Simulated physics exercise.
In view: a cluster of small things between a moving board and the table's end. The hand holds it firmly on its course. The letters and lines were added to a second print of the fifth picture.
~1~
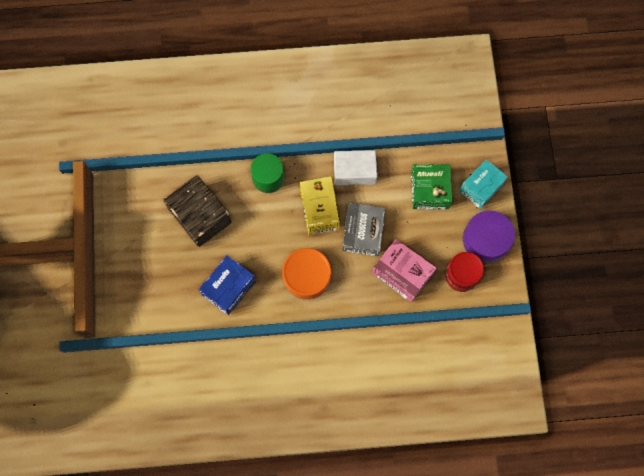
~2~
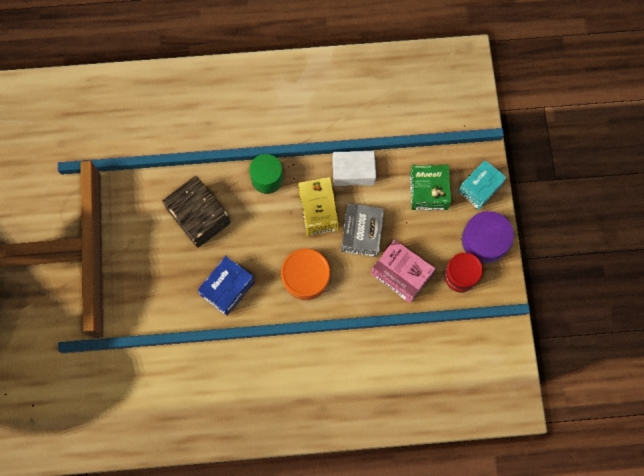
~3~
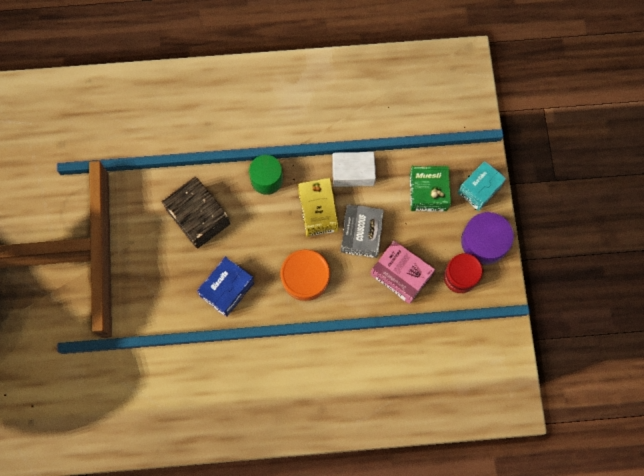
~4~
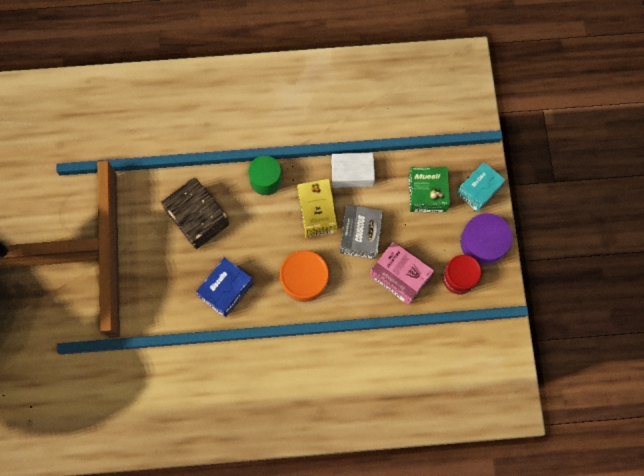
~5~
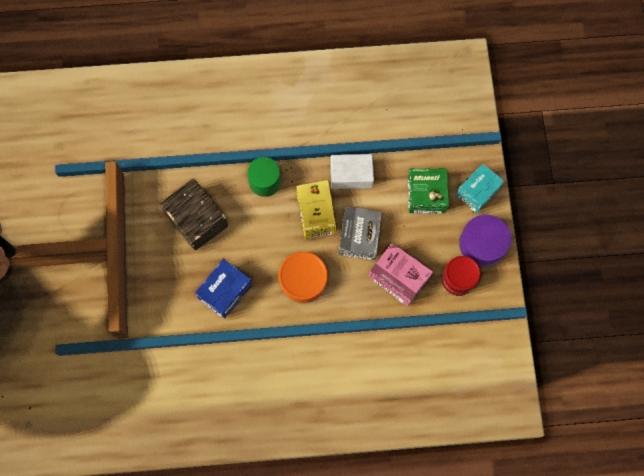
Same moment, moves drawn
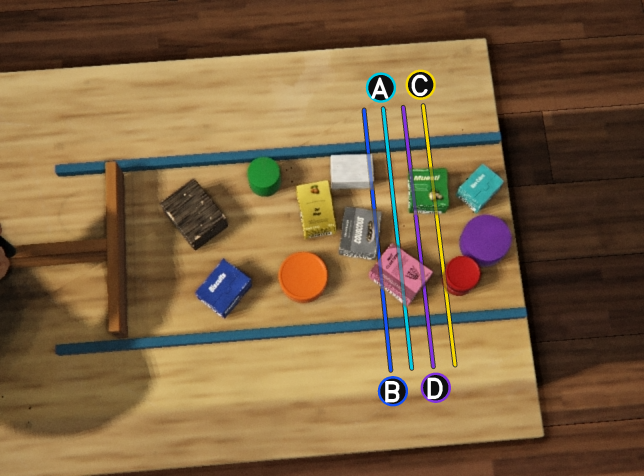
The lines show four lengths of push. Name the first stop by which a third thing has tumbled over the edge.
A is the first line that does it.
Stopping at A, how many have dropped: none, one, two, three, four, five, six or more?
In all, three.
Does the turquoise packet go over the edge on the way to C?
Yes.
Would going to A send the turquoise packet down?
Yes.
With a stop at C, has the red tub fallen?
By then, yes.
On the marked copy, A at (397, 233); B at (377, 235); C at (438, 230); D at (418, 232).
Taking A. A third of the way, board (215, 236); blue box (253, 282); black block (244, 222).
Two thirds of the way, board (317, 228); red tub (465, 277); pink box (428, 287).
When it is over, board (395, 222); turquoise packet over the edge; red tub over the edge; three fallen.
As for the rest, B drops none; C drops six, but is farther than needed; D drops four, but is farther than needed.
